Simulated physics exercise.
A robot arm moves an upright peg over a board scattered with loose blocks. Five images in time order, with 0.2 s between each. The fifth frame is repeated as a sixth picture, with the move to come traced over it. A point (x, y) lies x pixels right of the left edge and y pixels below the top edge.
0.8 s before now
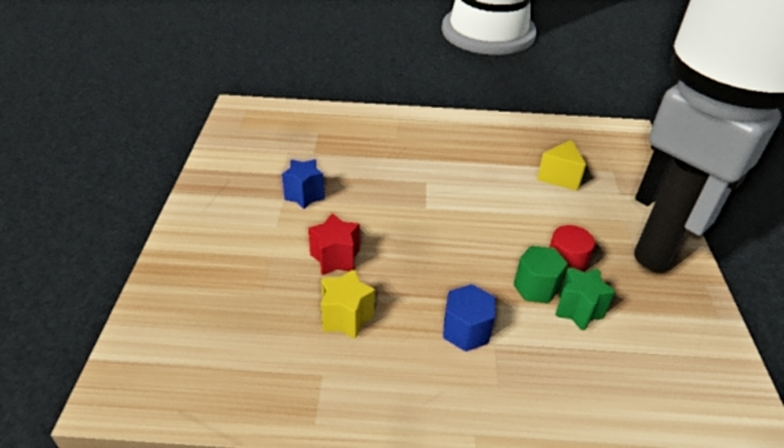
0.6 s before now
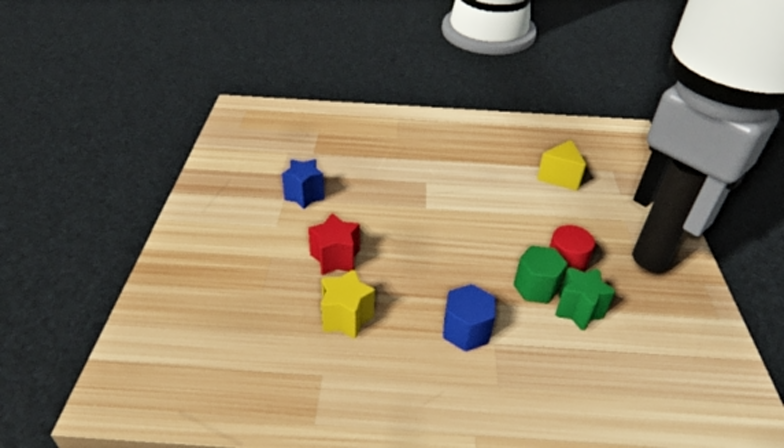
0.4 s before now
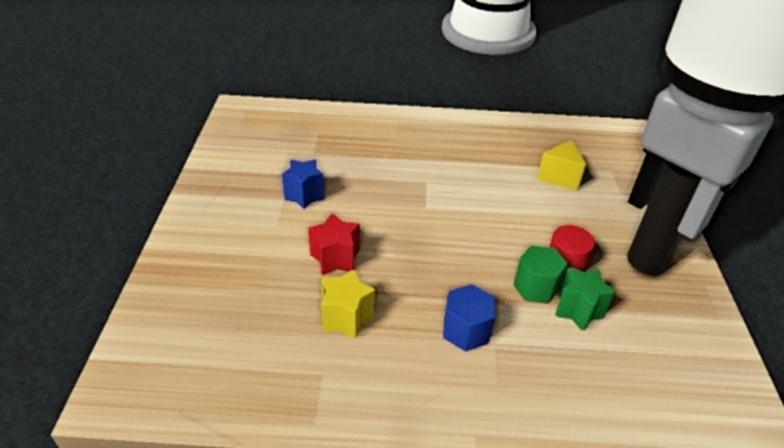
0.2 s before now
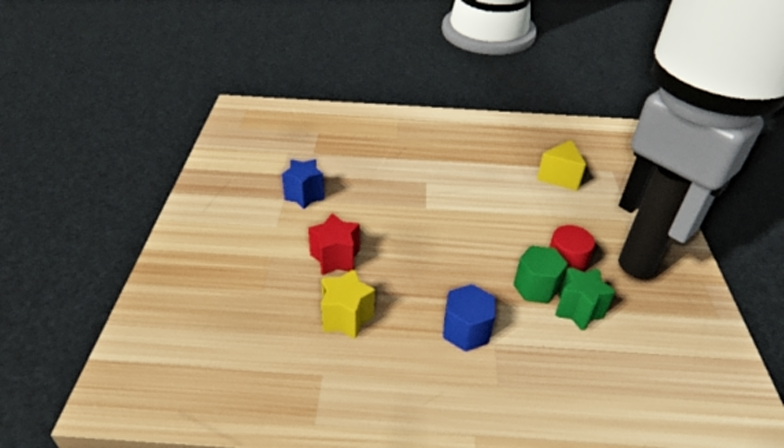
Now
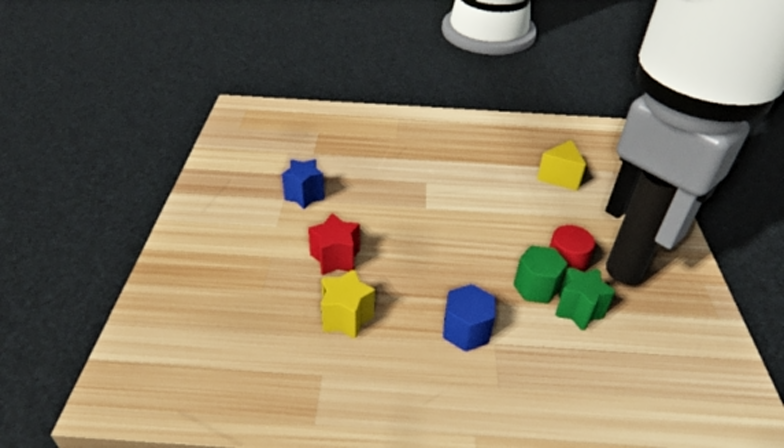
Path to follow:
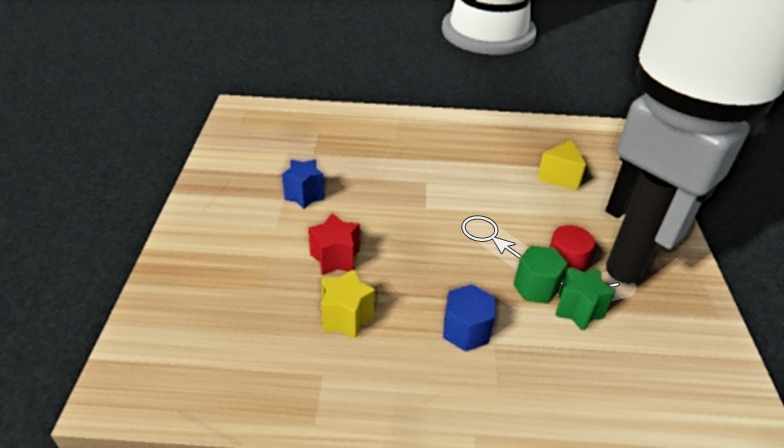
On a light wooden board against a dark surface, loose red, blue, green and yellow blocks lie scattered while a robot arm holds a black upright peg near the right edge. The peg barely moves at first, then slides slowly left and slightly toward the viewer, nearing the green star as every block stays still.
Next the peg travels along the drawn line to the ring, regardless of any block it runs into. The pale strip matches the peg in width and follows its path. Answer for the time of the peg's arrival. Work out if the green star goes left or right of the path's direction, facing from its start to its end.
Facing from start to end, it shifts left.
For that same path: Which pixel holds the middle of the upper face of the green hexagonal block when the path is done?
Just about (515, 257).
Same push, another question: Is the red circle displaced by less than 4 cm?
No, that is not how it ends up.
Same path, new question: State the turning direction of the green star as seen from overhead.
In a top view, it turns counterclockwise.
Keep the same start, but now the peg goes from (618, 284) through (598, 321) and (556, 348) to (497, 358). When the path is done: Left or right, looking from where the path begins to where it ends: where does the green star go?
It moves over to the right.
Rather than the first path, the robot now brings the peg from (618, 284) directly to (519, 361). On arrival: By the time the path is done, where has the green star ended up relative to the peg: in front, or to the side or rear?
Most likely the green star stays ahead.
The drawn path runs from (618, 284) over (565, 285) and (520, 256) to (480, 228).
The first path, step by step. One third of the way, peg (567, 271); green hexagonal block (534, 260); red circle (557, 229); green star (576, 290), turned 40° anticlockwise.
Two thirds of the way, peg (521, 243); green hexagonal block (515, 257), turned 15° anticlockwise; red circle (537, 207); green star (576, 290), turned 40° anticlockwise.
At the end, peg (482, 216); green hexagonal block (515, 257), turned 15° anticlockwise; red circle (535, 203); green star (576, 290), turned 40° anticlockwise.
